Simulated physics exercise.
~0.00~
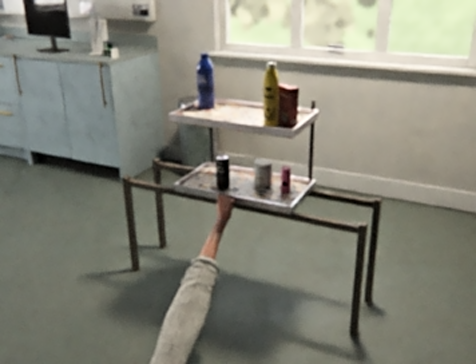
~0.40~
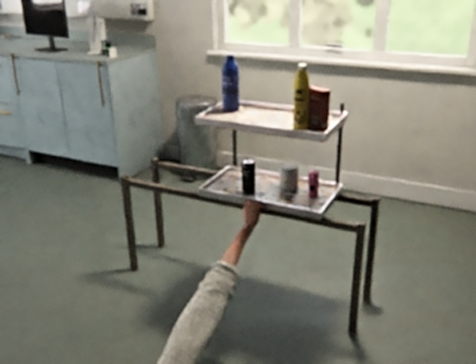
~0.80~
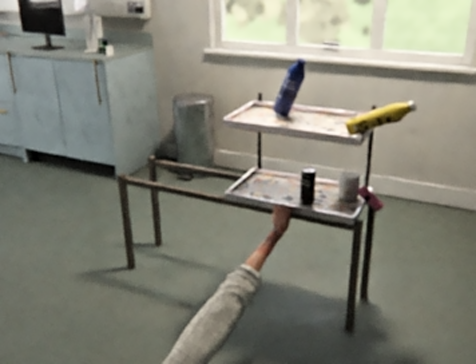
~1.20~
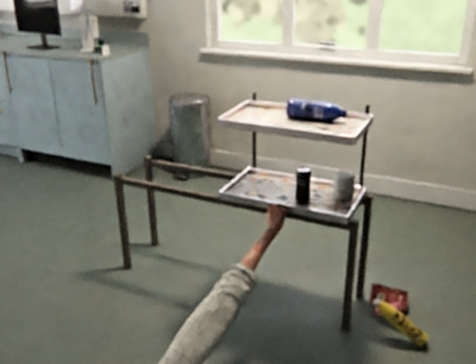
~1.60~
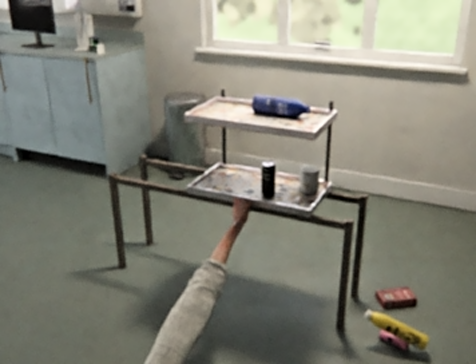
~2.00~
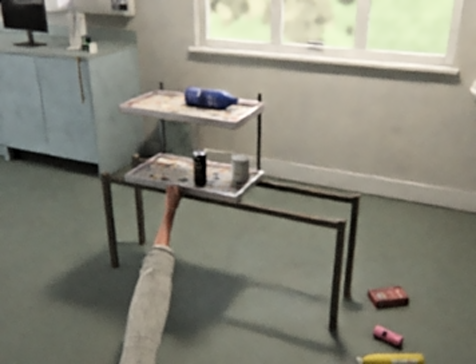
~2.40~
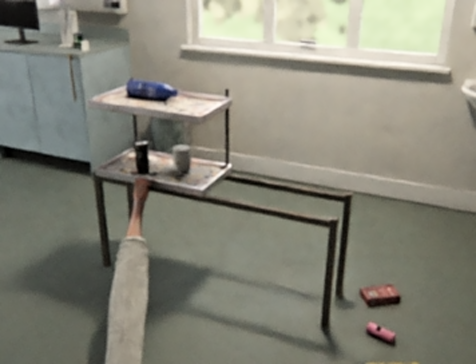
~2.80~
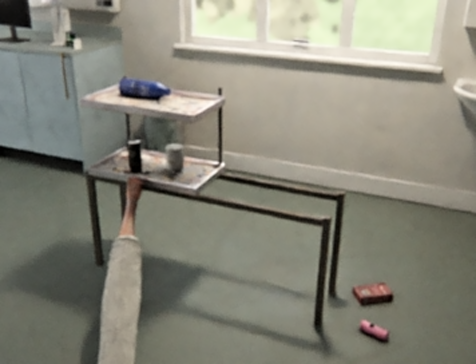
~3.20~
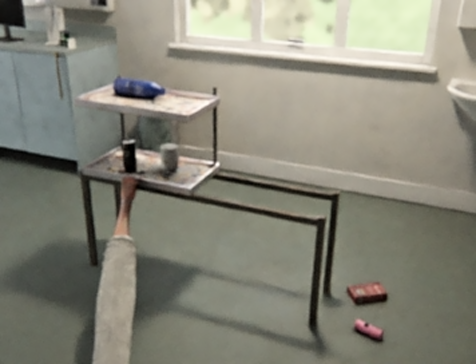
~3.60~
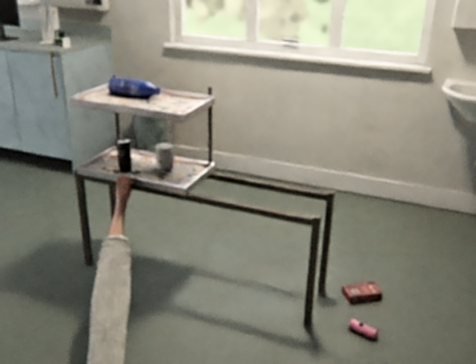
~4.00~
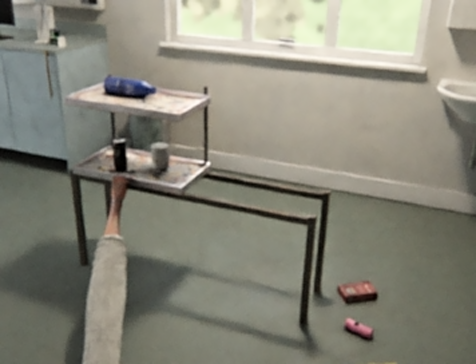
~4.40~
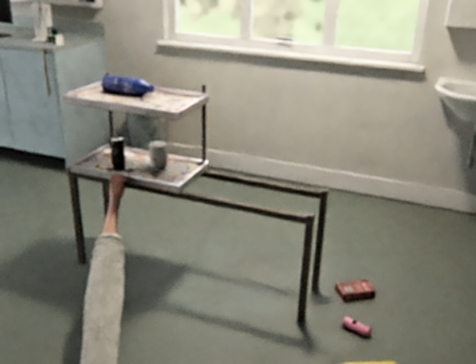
A hand slides a tray right, spilling three items, then left, the blue bottle lying aboard.
